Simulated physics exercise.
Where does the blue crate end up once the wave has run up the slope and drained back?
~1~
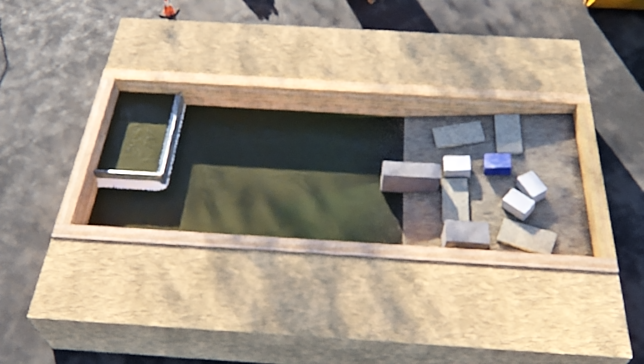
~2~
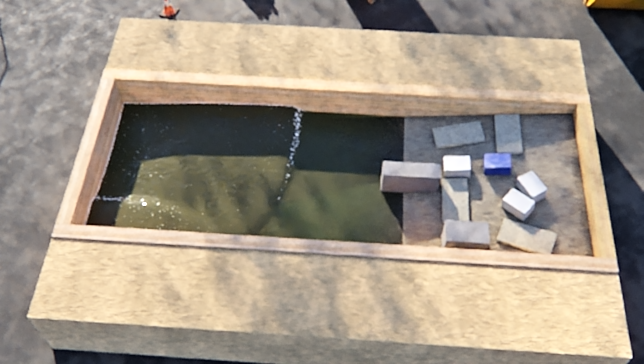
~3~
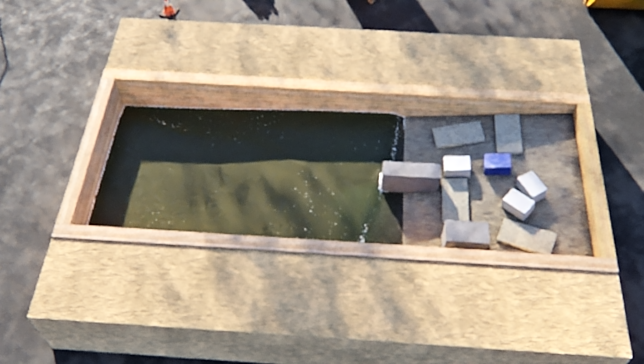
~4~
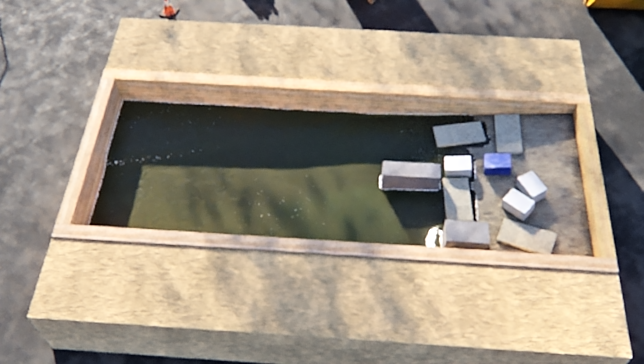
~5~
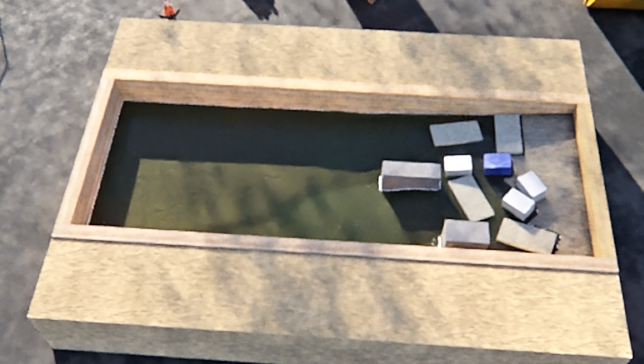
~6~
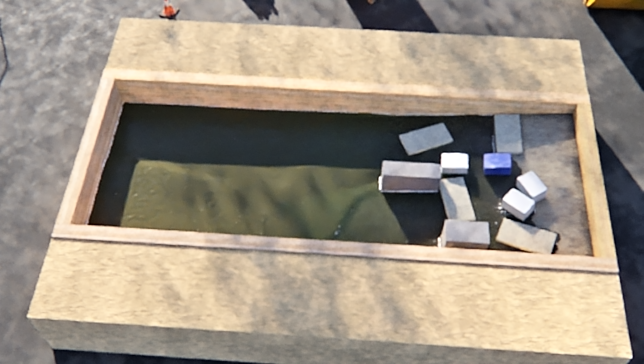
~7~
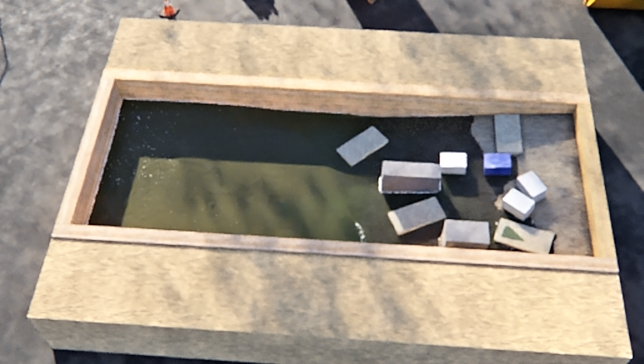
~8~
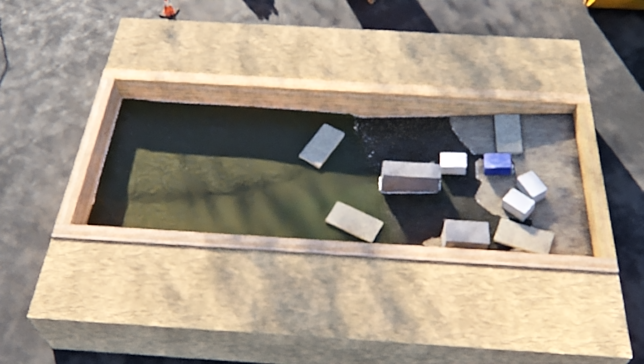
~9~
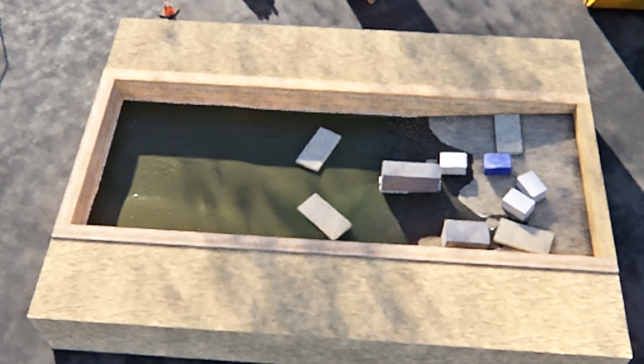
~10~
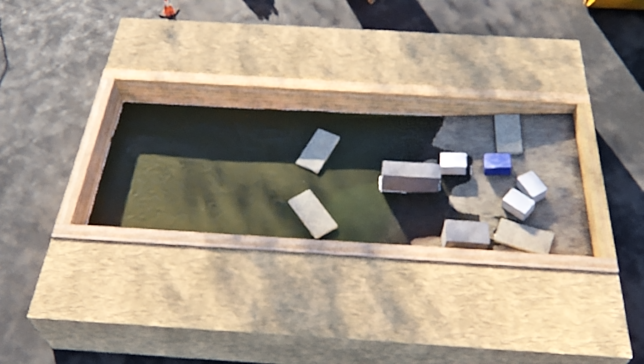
It ends up almost exactly where it began, resting on the slope at the right beside the small white crate. The wave barely shifts it.
A wave crosses dark green water in a long, pale-walled basin seen from above, running toward a grey slope at the right strewn with grey, white and blue crates. At first a raised patch of water sits behind a pale edge in the upper left corner, then it is released and a white-flecked crest travels right. The water climbs among the crates and wets much of the slope. As it draws back, two flat grey crates slide left off the slope, turning as they go. They end afloat near the middle, while the others remain at the right.
